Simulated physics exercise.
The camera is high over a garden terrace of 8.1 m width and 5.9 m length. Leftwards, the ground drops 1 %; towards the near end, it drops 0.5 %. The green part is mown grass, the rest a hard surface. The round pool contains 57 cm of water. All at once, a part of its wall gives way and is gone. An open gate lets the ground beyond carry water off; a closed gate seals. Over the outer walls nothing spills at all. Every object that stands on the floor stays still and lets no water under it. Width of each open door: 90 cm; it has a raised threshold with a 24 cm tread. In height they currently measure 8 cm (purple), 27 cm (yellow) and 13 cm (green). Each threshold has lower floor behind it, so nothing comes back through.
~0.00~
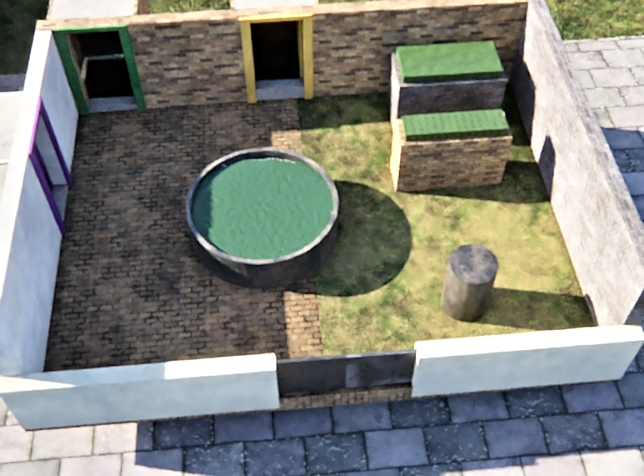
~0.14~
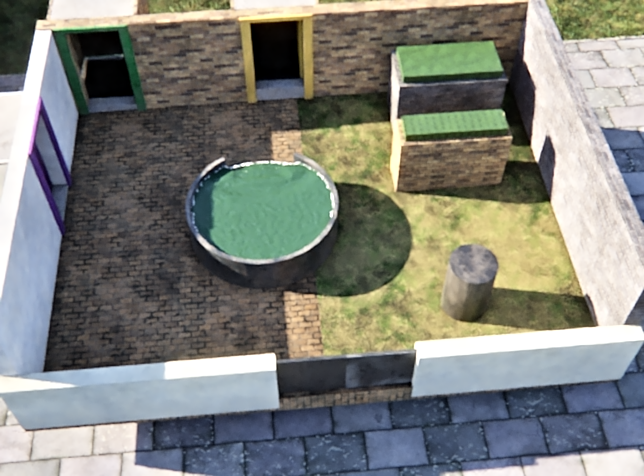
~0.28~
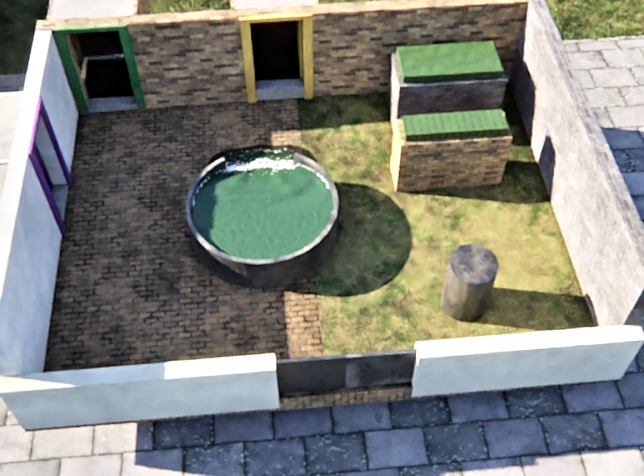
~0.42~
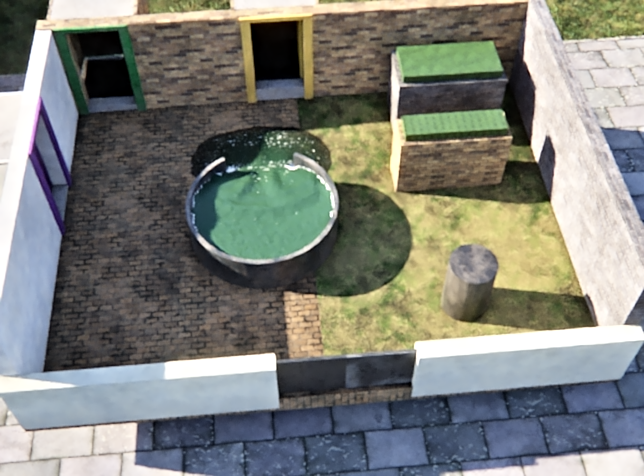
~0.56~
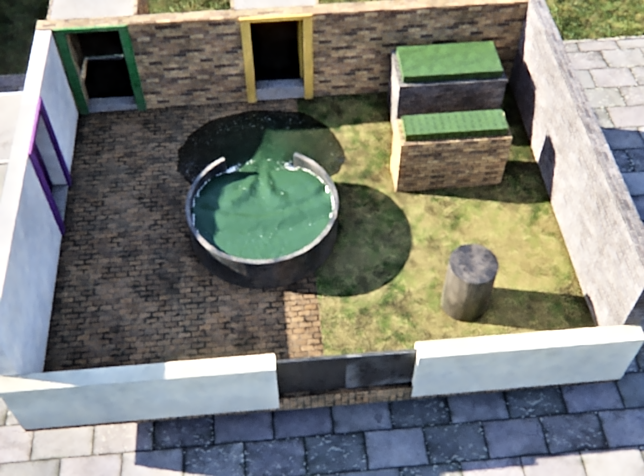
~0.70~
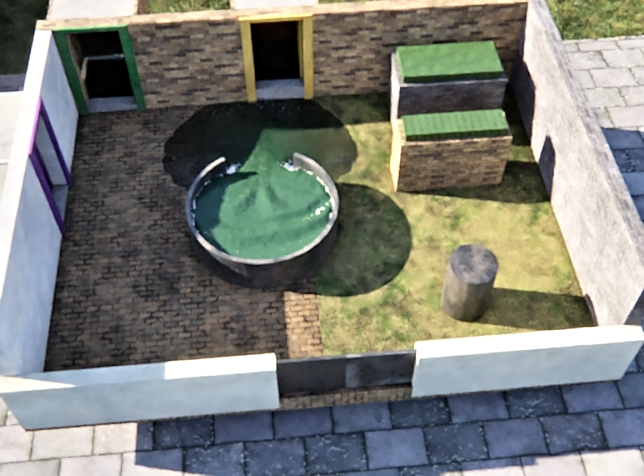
A round pool of green water in a walled garden lost part of its wall on the far side, and water poured through the gap, spreading in a dark, widening patch over the brick paving.
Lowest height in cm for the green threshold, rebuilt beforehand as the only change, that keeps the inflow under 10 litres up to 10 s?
15 cm.
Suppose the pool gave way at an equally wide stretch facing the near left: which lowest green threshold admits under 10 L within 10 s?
A height of around 13.5 cm.
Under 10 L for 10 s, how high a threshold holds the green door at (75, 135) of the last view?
Minimum: About 22 cm.
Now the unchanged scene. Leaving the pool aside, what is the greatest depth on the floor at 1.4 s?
About 32 cm.
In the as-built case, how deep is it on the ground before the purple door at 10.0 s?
Some 7.0 cm.
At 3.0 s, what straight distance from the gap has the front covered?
About 4.6 m.
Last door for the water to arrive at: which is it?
The purple door comes last.
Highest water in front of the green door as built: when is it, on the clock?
Crest at t of about 4.5 s.
After 1.4 s water covers 15 % of the floor, deepest (32 cm) near (255, 106); it has not reached the green door.
After 3.0 s water covers 25 % of the floor, deepest (28 cm) near (79, 118); 12 cm at the green door, 1 litre in over its 13 cm threshold.
After 10.0 s water covers 90 % of the floor, deepest (12 cm) near (40, 405); 10 cm at the green door, 19 litres in over its 13 cm threshold.
At the green door as built, the water arrived by 1.6 s and peaked near 14 cm at 4.6 s.
Run again over the same 10 s with other heights there, 14 litres in over 14 cm, 2 litres over 19 cm. The limit of 10 litres is kept from about 15 cm up.
